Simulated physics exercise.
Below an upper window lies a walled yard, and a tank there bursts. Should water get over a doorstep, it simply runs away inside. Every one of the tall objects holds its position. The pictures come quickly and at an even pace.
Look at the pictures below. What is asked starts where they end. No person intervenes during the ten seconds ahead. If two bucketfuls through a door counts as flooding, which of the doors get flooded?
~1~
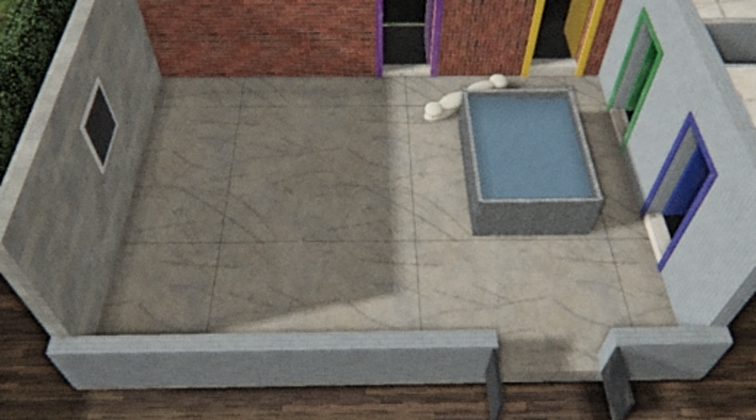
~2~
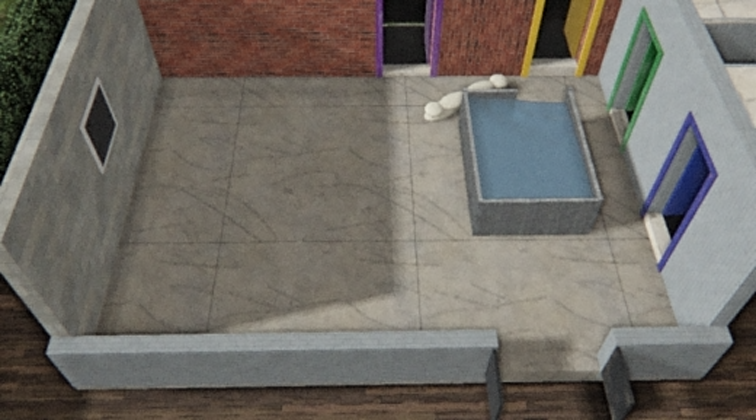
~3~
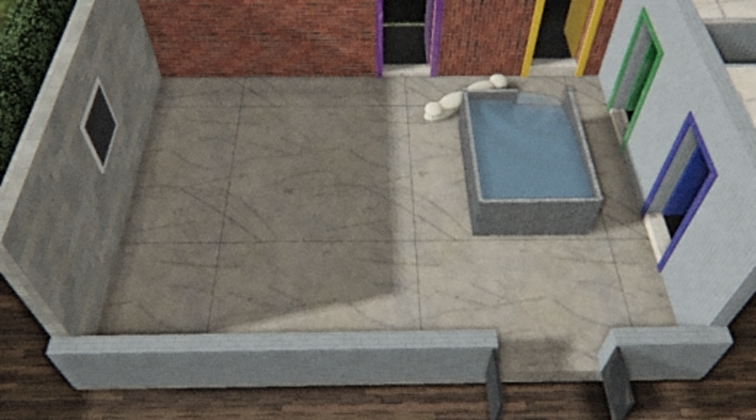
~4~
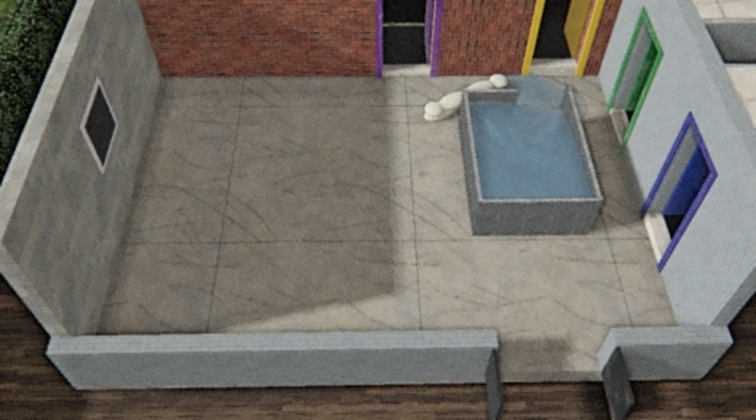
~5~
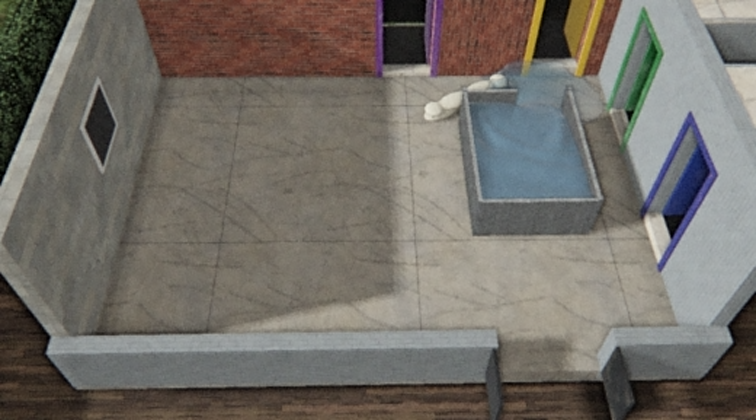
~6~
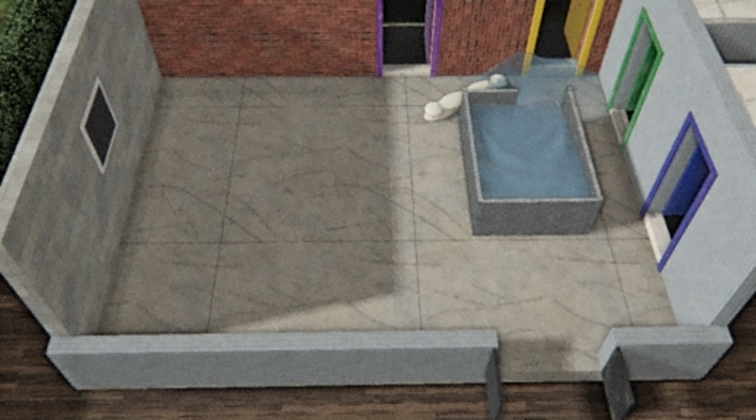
The blue door does not get flooded; the yellow door gets flooded; the green door gets flooded; the purple door does not get flooded.
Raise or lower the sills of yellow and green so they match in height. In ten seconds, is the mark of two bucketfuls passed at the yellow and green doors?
As it turns out, the yellow one overshoots and the green one keeps within bounds.
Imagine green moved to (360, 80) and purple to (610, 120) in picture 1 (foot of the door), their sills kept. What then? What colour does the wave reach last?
The one in blue, as it turns out.
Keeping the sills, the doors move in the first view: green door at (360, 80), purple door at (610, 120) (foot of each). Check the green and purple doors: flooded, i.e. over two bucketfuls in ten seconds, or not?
Green: Falls short. Purple: Exceeds the limit.
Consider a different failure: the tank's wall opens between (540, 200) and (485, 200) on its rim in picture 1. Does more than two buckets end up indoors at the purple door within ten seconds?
Result - purple door: Within bounds.
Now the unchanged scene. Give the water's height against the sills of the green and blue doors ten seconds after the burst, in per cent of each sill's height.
Near 120 per cent and 60 per cent, respectively.
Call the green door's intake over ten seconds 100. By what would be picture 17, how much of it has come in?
Roughly 5 %.
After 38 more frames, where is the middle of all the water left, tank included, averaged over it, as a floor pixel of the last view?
Near (496, 176).
A moment on, water covers 10 % of the floor; the blue door not reached, the yellow door over two buckets in, the green door wet at the sill, nothing in, the purple door wet at the sill, nothing in.
Next, water covers 20 % of the floor; the blue door not reached, the yellow door far over two buckets in, the green door under two buckets in, the purple door wet at the sill, nothing in.
Then, water covers 40 % of the floor; the blue door wet at the sill, nothing in, the yellow door far over two buckets in, the green door over two buckets in, the purple door wet at the sill, nothing in.
Later, water covers 70 % of the floor; the blue door wet at the sill, nothing in, the yellow door far over two buckets in, the green door over two buckets in, the purple door wet at the sill, nothing in.
In the end, water covers 95 % of the floor; the blue door wet at the sill, nothing in, the yellow door far over two buckets in, the green door far over two buckets in, the purple door wet at the sill, nothing in.
